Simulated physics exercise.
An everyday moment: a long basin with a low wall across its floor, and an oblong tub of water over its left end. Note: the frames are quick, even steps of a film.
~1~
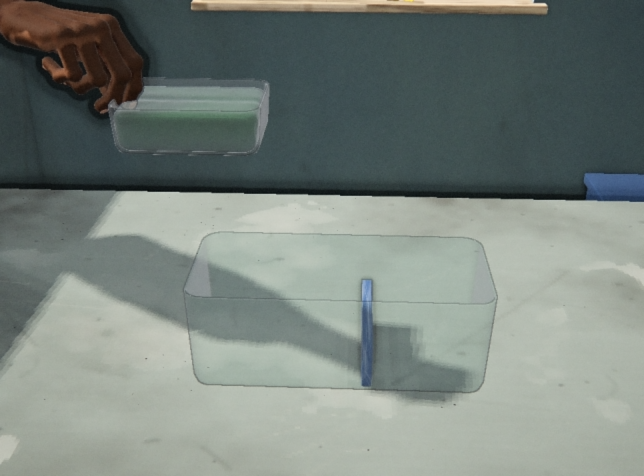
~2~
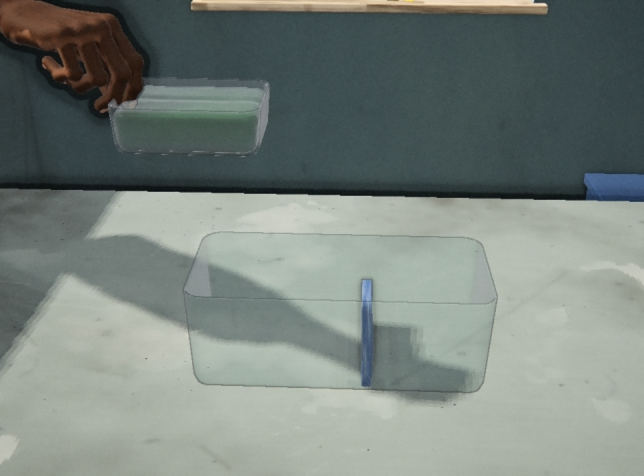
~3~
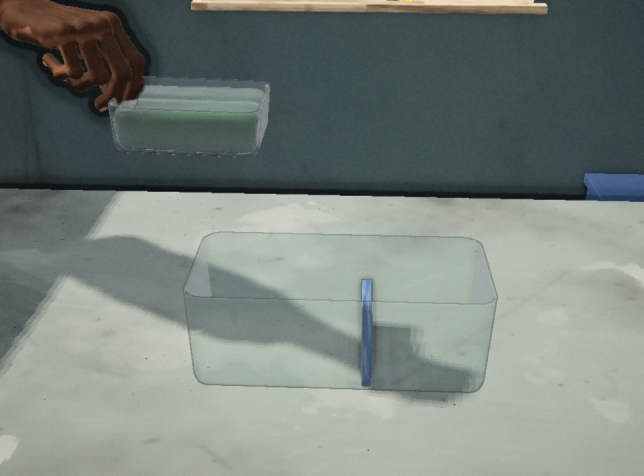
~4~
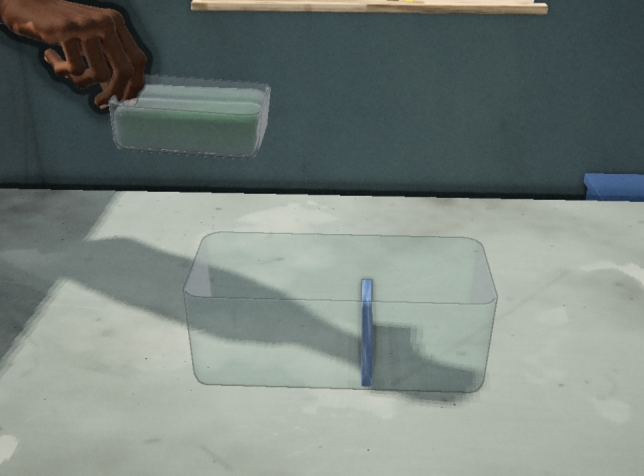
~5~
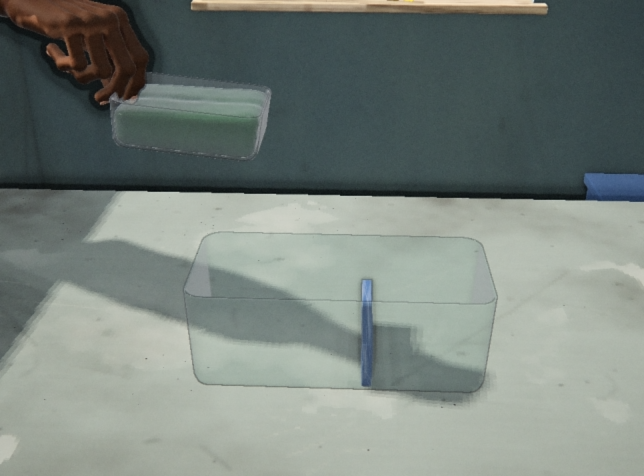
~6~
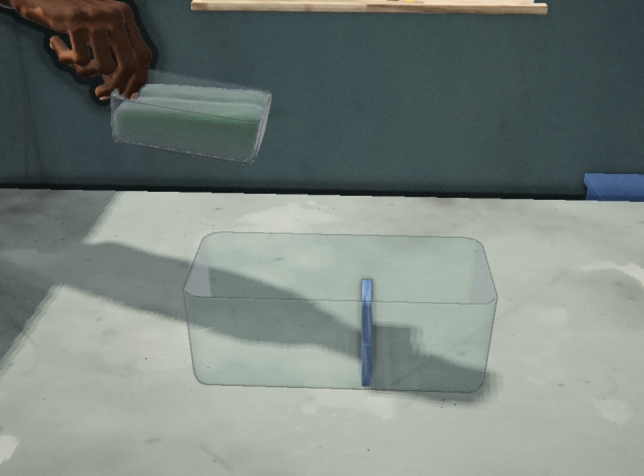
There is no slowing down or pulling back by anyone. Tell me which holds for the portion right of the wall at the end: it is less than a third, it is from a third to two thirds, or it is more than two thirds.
The share right of the wall is left smaller than one third.
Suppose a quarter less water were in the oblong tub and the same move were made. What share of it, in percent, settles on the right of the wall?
It works out near 0 percent.
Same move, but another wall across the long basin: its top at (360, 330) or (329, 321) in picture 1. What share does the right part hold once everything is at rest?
First try 20 per cent, second try 60 per cent.
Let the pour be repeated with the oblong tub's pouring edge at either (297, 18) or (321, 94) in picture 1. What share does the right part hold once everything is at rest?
Roughly 60 per cent, then roughly 65 per cent.
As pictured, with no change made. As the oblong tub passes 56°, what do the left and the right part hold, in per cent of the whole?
Roughly 25 % on the left side and 0 % on the right side.
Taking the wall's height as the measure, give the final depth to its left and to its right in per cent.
Roughly 30 left of the wall, roughly 0 right of it.
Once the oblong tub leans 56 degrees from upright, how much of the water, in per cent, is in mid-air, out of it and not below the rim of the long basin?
Airborne fraction: Approx. 45 %.
A moment on, the oblong tub is tipped part way and 30 per cent is still to pour, 23 is left of the wall and 0 right of it.
Next, the oblong tub is tipped on its side and 6 per cent is still to pour, 81 is left of the wall and 1 right of it.
Then the oblong tub is tipped on its side and 1 per cent is still to pour, 91 is left of the wall and 2 right of it.
Later the oblong tub is tipped on its side and 0 per cent is still to pour, 92 is left of the wall and 2 right of it.
Finally, 92 per cent lies left of the wall, 2 right of it and 6 outside.
